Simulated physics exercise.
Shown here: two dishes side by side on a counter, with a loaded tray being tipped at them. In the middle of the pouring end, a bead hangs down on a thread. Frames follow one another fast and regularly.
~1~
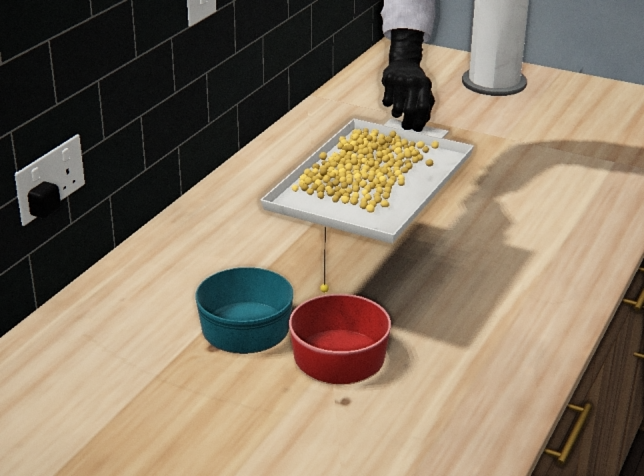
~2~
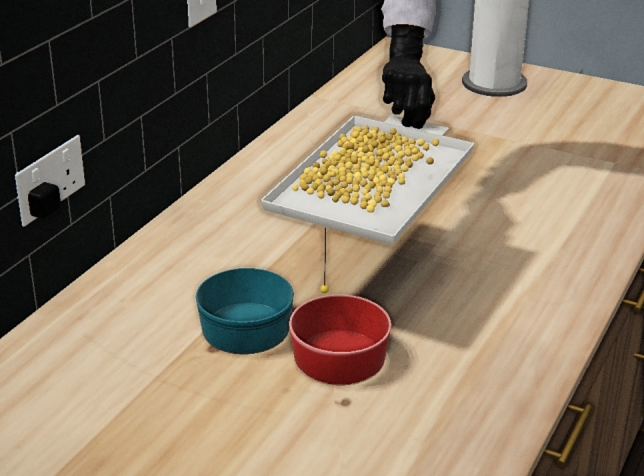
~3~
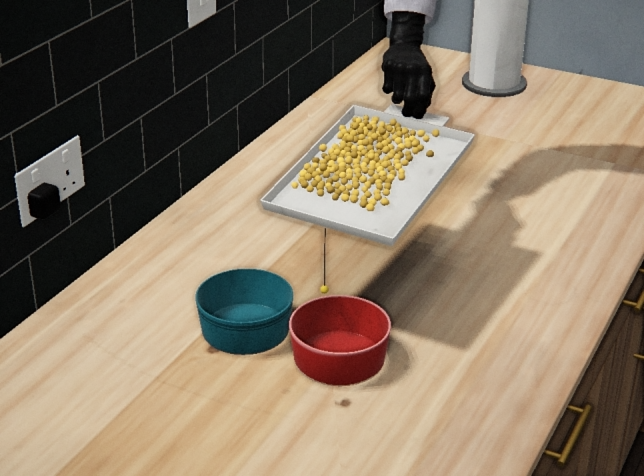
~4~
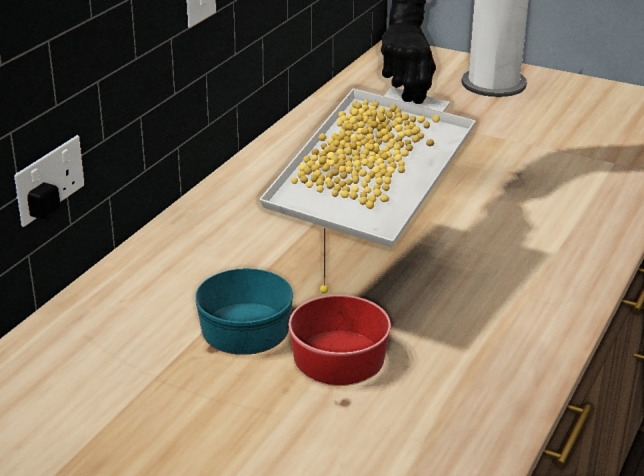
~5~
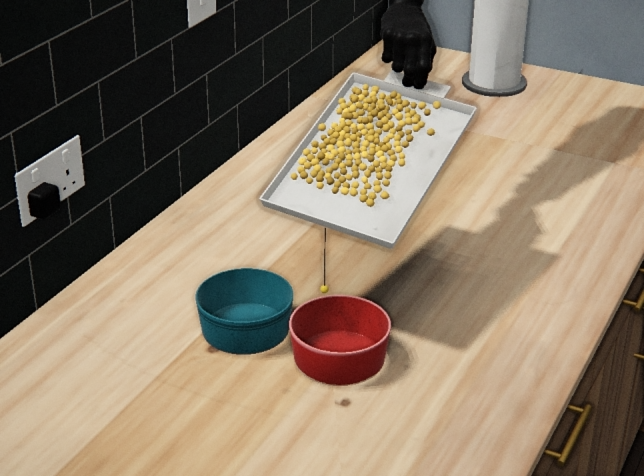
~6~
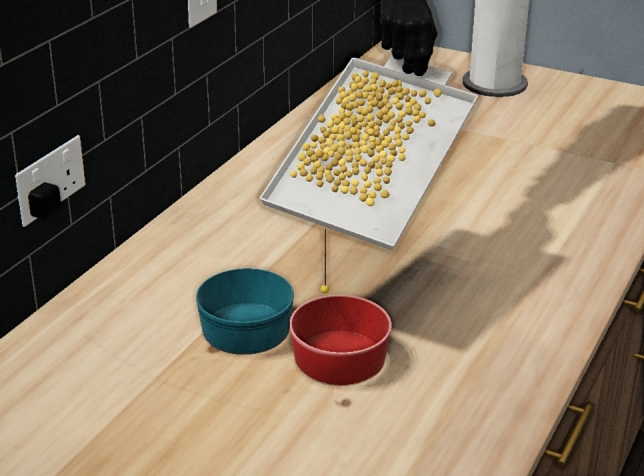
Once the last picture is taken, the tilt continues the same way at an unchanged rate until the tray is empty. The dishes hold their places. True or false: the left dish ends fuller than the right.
False.
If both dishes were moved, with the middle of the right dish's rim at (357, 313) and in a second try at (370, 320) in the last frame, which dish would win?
The rightmost dish, then the rightmost dish.
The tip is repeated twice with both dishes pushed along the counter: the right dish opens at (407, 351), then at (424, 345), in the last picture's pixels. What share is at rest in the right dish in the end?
About 30 per cent, then about 20 per cent.
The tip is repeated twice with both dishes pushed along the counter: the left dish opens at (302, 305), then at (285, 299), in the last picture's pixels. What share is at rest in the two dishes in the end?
Some 70 percent, followed by some 80 percent.
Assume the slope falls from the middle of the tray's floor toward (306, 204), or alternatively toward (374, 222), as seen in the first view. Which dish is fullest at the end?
First case: The dish at left. Second case: The dish at right.
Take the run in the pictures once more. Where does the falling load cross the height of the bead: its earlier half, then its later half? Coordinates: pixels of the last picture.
Around (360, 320), followed by around (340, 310).
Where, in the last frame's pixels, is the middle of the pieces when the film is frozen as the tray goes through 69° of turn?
Centre estimate: (354, 214).
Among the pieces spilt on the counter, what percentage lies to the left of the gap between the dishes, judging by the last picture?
Near 40 per cent.
Soon after the last picture, tray tipped steeply; most on the tray; a stray few in the right dish; a stray few outside both; a small part in the air.
A little later, tray tipped past a quarter turn; about half on the tray; about a quarter in the right dish; a stray few in the left dish; about a quarter outside both; a small part in the air.
Later still, tray tipped past a quarter turn; about two thirds in the right dish; a stray few in the left dish; about a quarter outside both.
At rest, tray tipped past a quarter turn; about two thirds in the right dish; a stray few in the left dish; about a quarter outside both.
